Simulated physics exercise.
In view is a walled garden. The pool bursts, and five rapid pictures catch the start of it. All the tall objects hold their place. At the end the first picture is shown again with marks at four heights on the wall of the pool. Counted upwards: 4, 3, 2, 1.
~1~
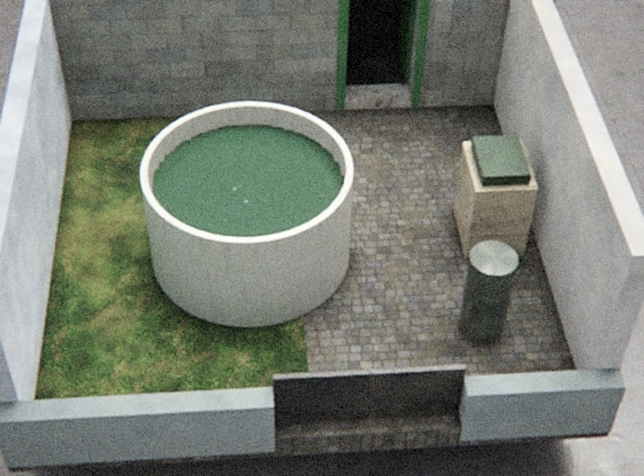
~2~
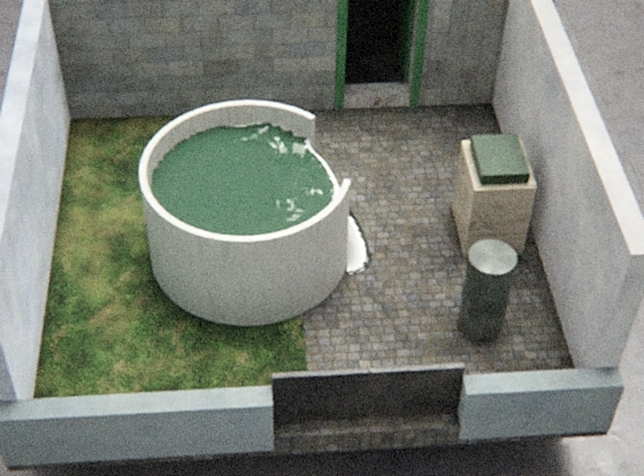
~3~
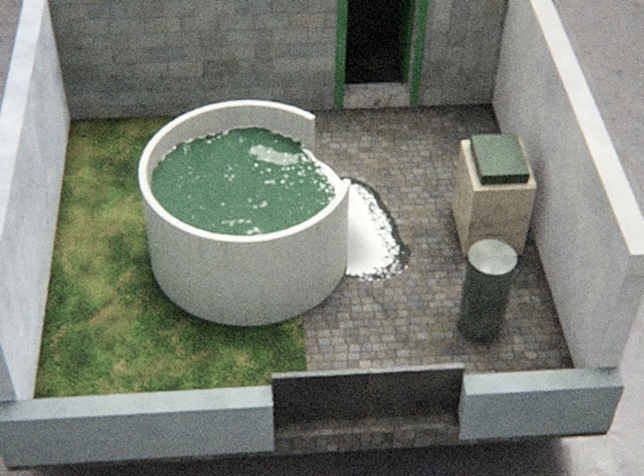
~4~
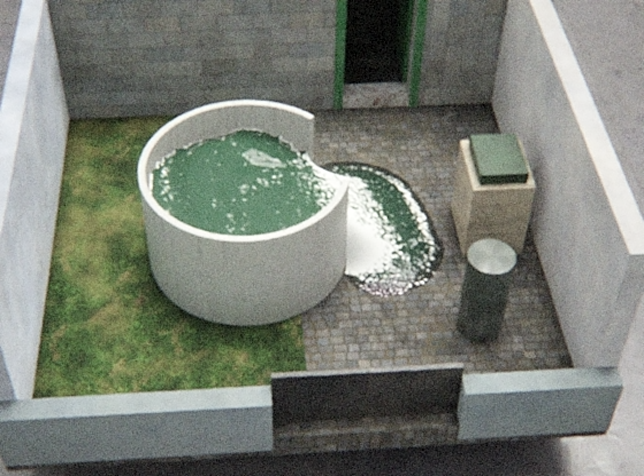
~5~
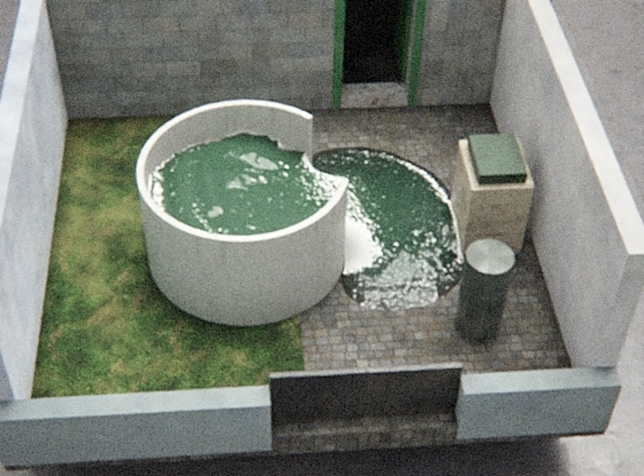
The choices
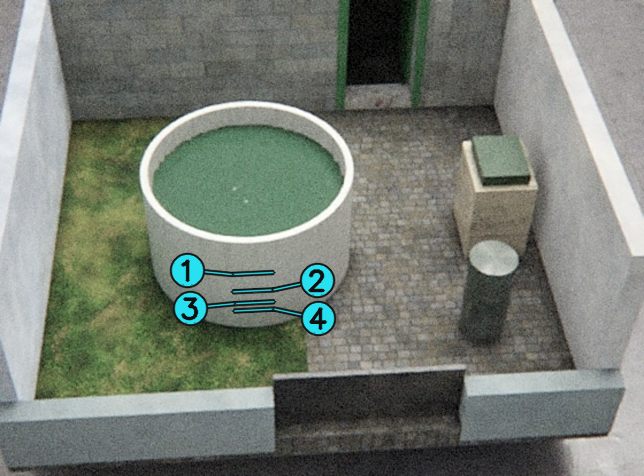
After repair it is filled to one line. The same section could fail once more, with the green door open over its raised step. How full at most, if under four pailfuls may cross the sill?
Choose 1.
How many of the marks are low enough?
All four.
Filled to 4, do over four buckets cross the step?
No, not at all.
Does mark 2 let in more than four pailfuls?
No, that is safe.
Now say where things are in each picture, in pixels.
Water in the pool at rest, its middle at (248, 186); foot of the green doorway at (378, 109); shut gate at (369, 378).
Water covers 2 % of the ground and shows as far out as (350, 270).
Water covers 5 % of the ground and shows as far out as (396, 268).
Water covers 9 % of the ground and shows as far out as (431, 266).
Water covers 15 % of the ground and shows as far out as (409, 165).
On the marked copy, 1 at (252, 273); 2 at (253, 290); 3 at (253, 302); 4 at (254, 310); from the bottom up 4, 3, 2, 1.
Choosing 1, a bucket or two gets in.
Choosing 2, nothing gets over.
Choosing 3, nothing gets over.
Choosing 4, nothing gets over.
